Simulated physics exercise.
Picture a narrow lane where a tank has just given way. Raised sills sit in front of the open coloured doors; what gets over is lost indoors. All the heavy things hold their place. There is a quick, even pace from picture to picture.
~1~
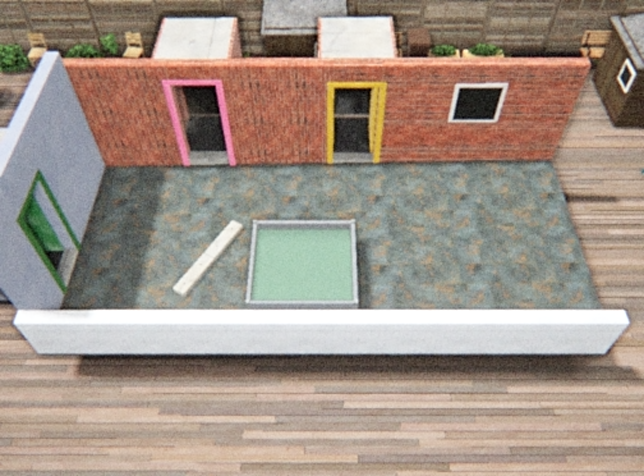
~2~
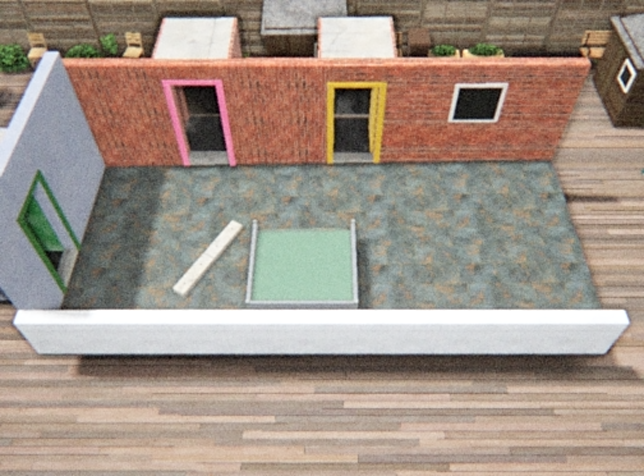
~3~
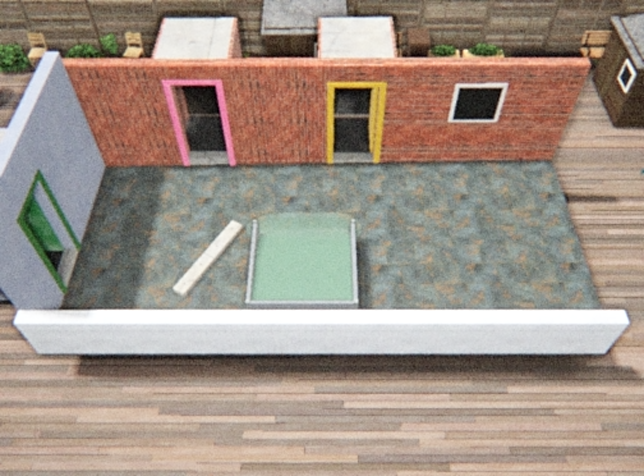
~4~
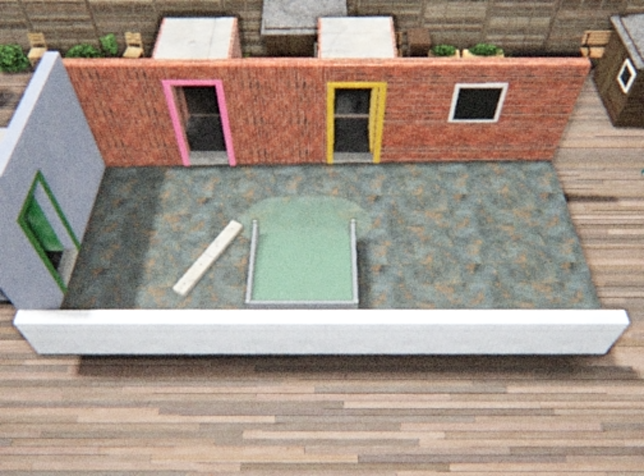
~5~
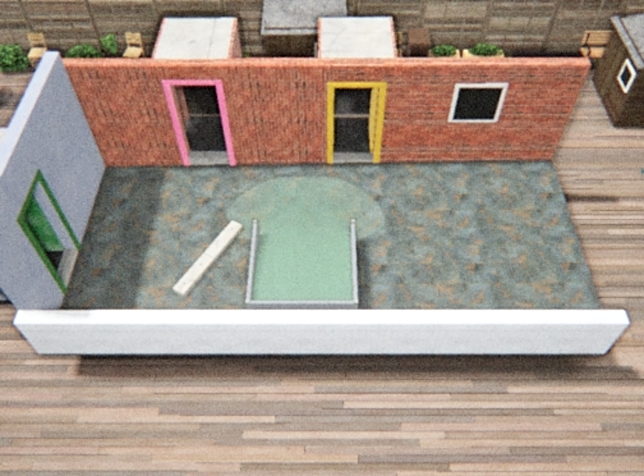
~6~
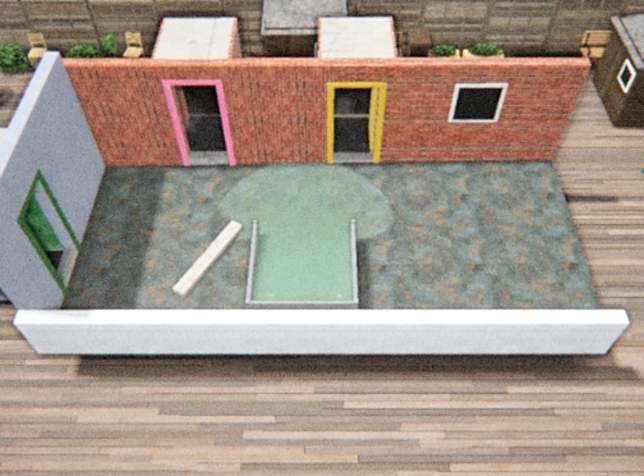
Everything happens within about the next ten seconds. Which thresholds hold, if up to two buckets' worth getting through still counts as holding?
The green door holds; the yellow door does not hold; the pink door holds.
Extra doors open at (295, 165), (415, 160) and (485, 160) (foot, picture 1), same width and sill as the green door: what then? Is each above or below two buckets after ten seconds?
As listed: Is over, stays under, is under.
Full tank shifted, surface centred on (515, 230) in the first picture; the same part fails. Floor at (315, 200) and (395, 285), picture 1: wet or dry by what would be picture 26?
Soaked, spared.
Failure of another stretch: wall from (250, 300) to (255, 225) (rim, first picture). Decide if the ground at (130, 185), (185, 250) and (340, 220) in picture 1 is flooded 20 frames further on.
Submerged, submerged, bone-dry.
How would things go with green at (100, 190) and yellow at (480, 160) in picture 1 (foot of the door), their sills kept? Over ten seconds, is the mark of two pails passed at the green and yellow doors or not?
Outcome - green: Breaks the limit, yellow: Comes in under it.
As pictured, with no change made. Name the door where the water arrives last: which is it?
My pick is the door marked green.
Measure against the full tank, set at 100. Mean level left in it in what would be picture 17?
I'd say around 30 per cent.
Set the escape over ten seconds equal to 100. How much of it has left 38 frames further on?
Log: Around 85 %, estimated.
A moment on, water covers 20 % of the floor; the green door not reached, the yellow door over two buckets in, the pink door wet at the sill, nothing in.
Next, water covers 25 % of the floor; the green door not reached, the yellow door far over two buckets in, the pink door wet at the sill, nothing in.
Then, water covers 45 % of the floor; the green door wet at the sill, nothing in, the yellow door far over two buckets in, the pink door wet at the sill, nothing in.
Later, water covers 70 % of the floor; the green door wet at the sill, nothing in, the yellow door far over two buckets in, the pink door wet at the sill, nothing in.
In the end, water covers 75 % of the floor; the green door under two buckets in, the yellow door far over two buckets in, the pink door wet at the sill, nothing in.
